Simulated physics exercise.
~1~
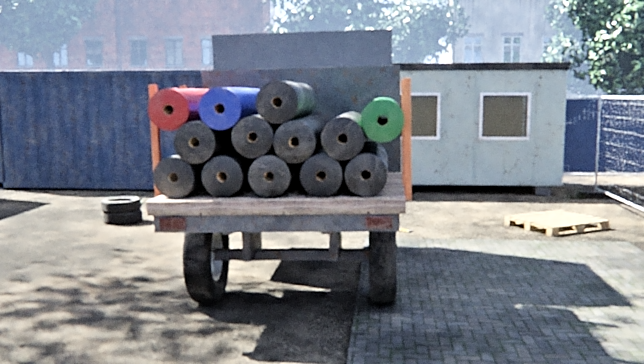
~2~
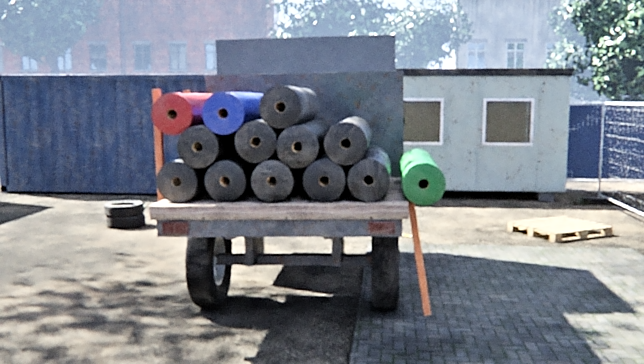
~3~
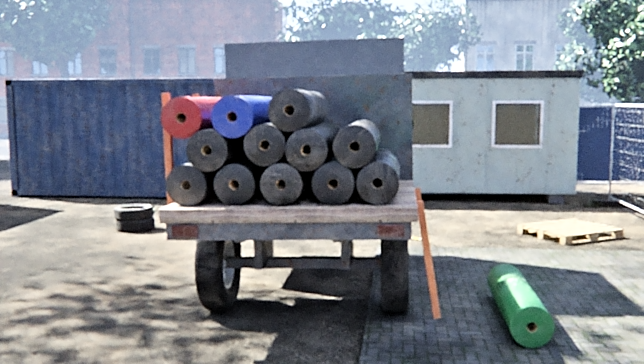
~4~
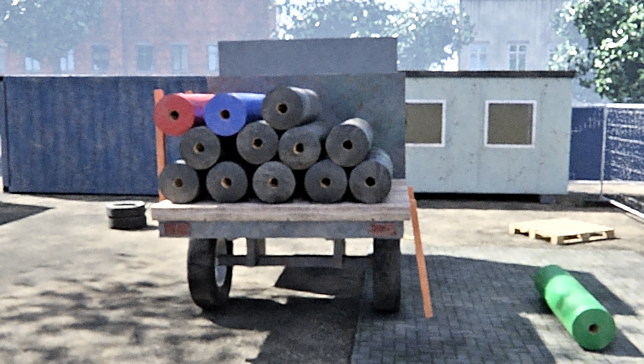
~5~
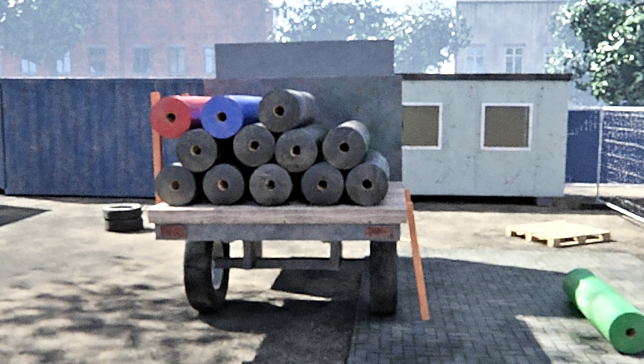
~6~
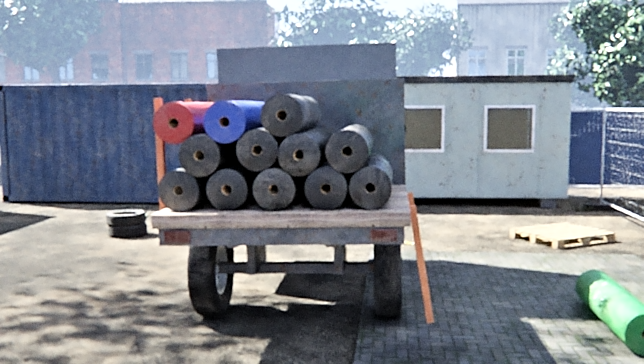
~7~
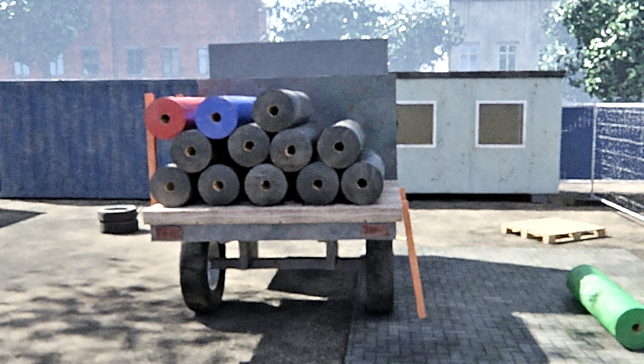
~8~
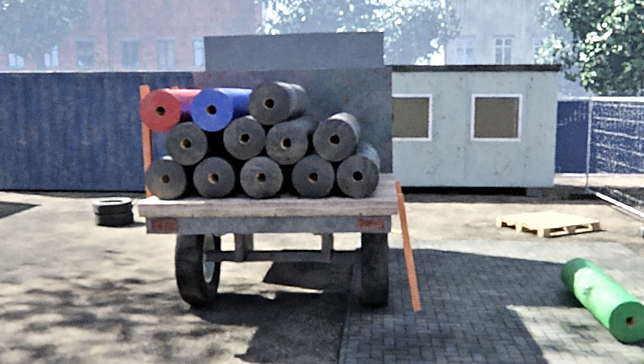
In a sunlit yard with a blue container, a pale site cabin and a wooden pallet, a flatbed trailer stands with its load of rolls facing us. Most are dark grey, with a red and a blue one at the upper left and a green one at the right edge, held between orange posts. The right post swings down, and the green roll drops off that side of the deck. It lands on the paving and rolls away to the right, then comes to rest. The red, blue and grey rolls remain stacked on the trailer.
